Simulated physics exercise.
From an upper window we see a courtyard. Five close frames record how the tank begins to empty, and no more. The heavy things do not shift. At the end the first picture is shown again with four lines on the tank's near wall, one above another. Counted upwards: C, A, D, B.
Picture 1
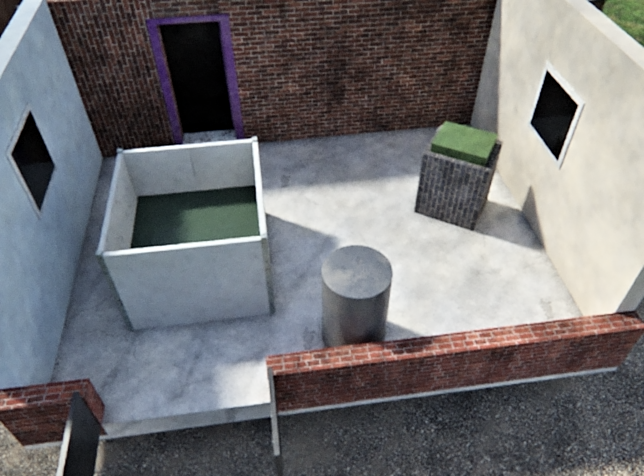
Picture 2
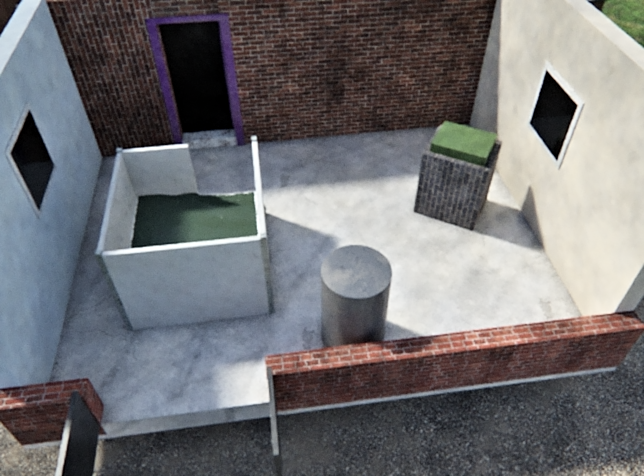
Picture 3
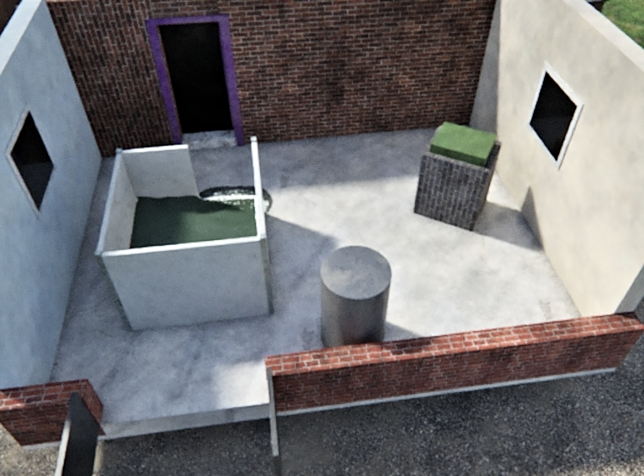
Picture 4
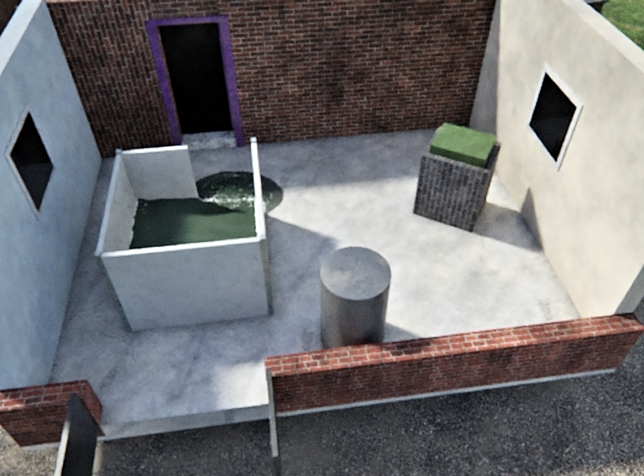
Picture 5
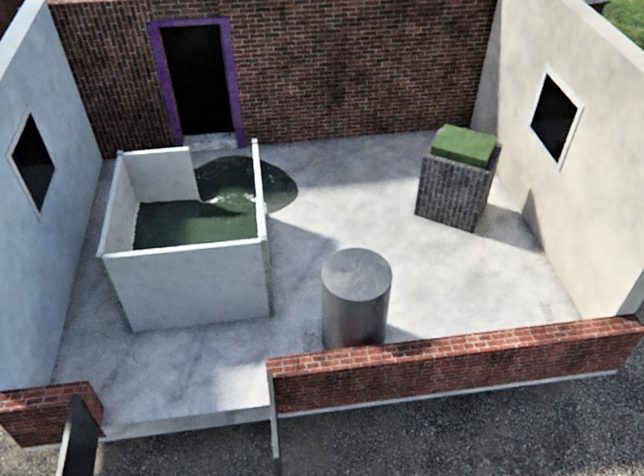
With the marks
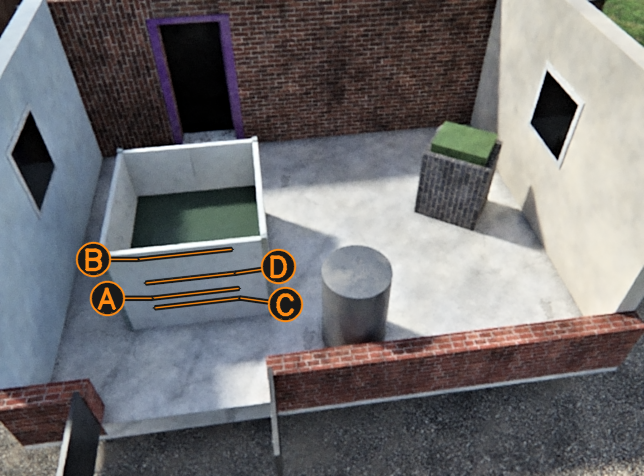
In a walled courtyard, green water leaves a pale tank and spreads across the ground.
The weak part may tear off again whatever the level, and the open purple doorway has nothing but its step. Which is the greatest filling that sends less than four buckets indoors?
Level C.
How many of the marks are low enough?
One of them.
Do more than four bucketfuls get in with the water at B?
Yes.
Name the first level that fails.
Level A.
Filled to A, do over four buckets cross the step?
Yes.
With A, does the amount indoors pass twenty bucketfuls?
No, it does not.
On the marked copy, A at (195, 293); B at (184, 254); C at (198, 302); D at (191, 278); from the bottom up C, A, D, B.
With A, about 9 bucketfuls get in.
With B, dozens of bucketfuls pour in.
With C, a bucket or two gets in.
With D, dozens of bucketfuls pour in.
